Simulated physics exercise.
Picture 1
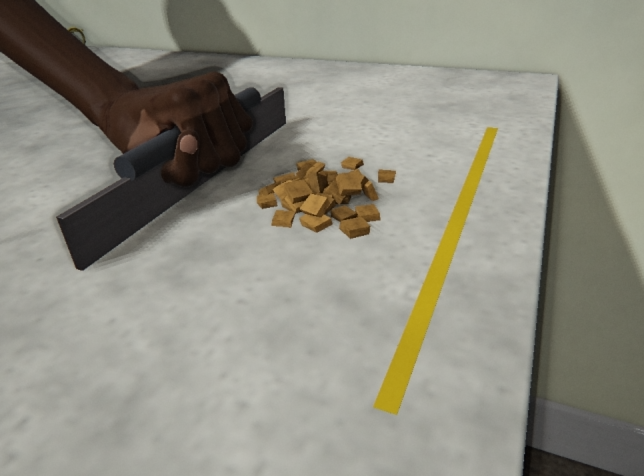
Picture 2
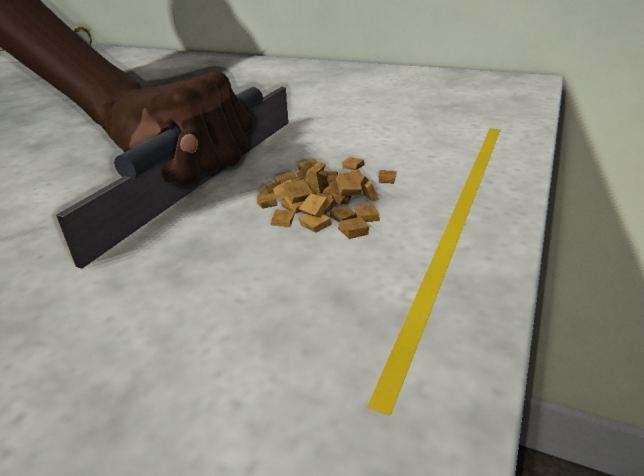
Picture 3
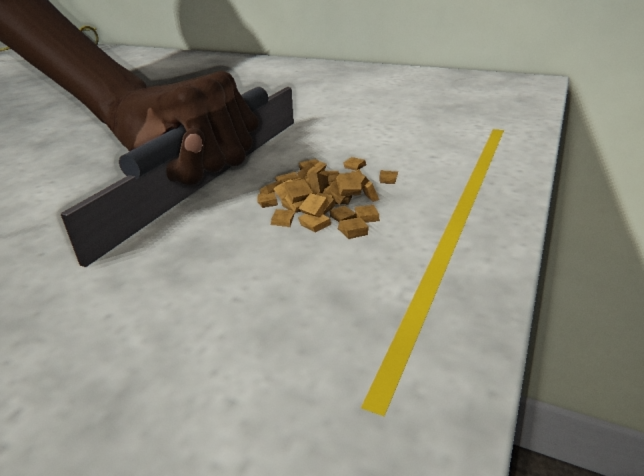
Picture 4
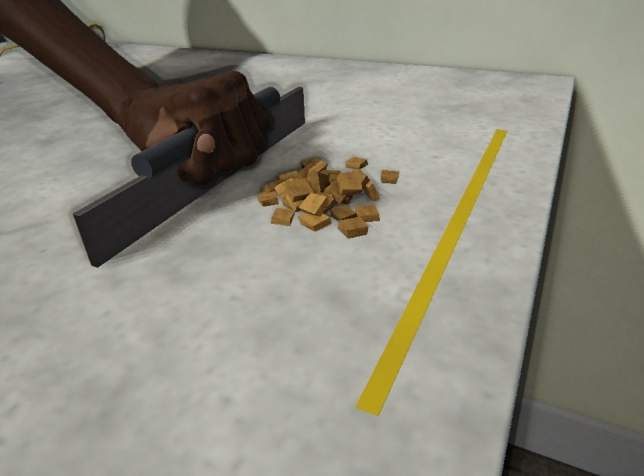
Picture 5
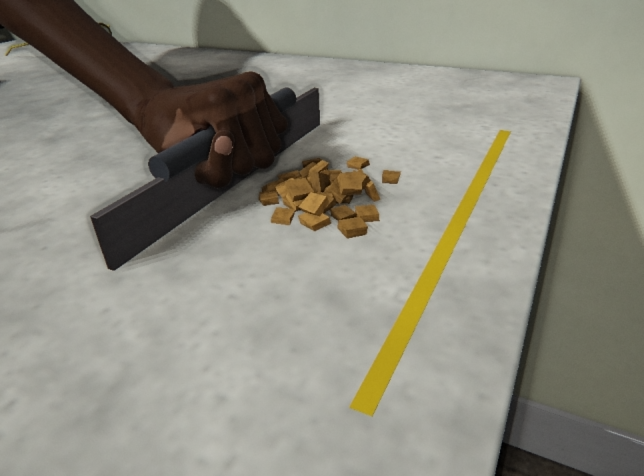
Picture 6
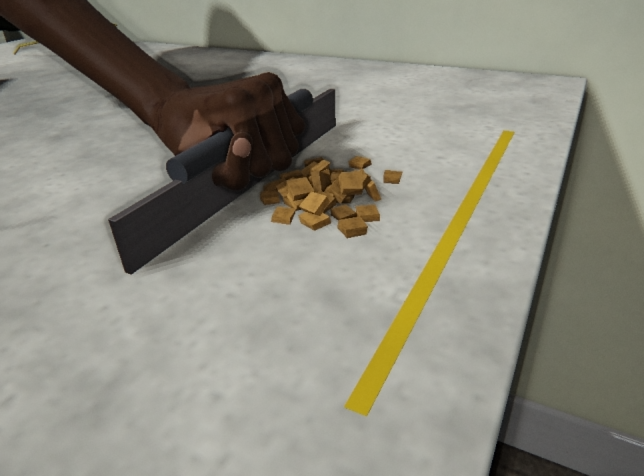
On a pale, mottled grey tabletop against a light wall, the view looks down at an angle, drifting and tilting slightly. A dark-skinned hand grips a dark scraper by its bar handle at left, with a heap of tan cereal squares in the middle and a yellow tape strip near the right edge. The scraper rests at first, then slides right towards the heap, which stays still.
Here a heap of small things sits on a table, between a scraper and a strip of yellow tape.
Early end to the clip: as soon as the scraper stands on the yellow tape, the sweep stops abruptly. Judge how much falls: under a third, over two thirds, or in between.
The amount knocked off never gets to a third.
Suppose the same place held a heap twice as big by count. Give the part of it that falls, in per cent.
Close to 40 per cent of the heap.
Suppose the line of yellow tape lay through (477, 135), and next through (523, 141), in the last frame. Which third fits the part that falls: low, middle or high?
First try: Below one third; second try: The middle third.
Soon after the last picture, scraper still moving, near (356, 154); heap all on the table, its front near (438, 200).
A little later, scraper stopped at the yellow tape; heap a small part over the edge.
Later still, scraper stopped at the yellow tape; heap about a quarter over the edge.
At rest, scraper stopped at the yellow tape; heap about a quarter over the edge.
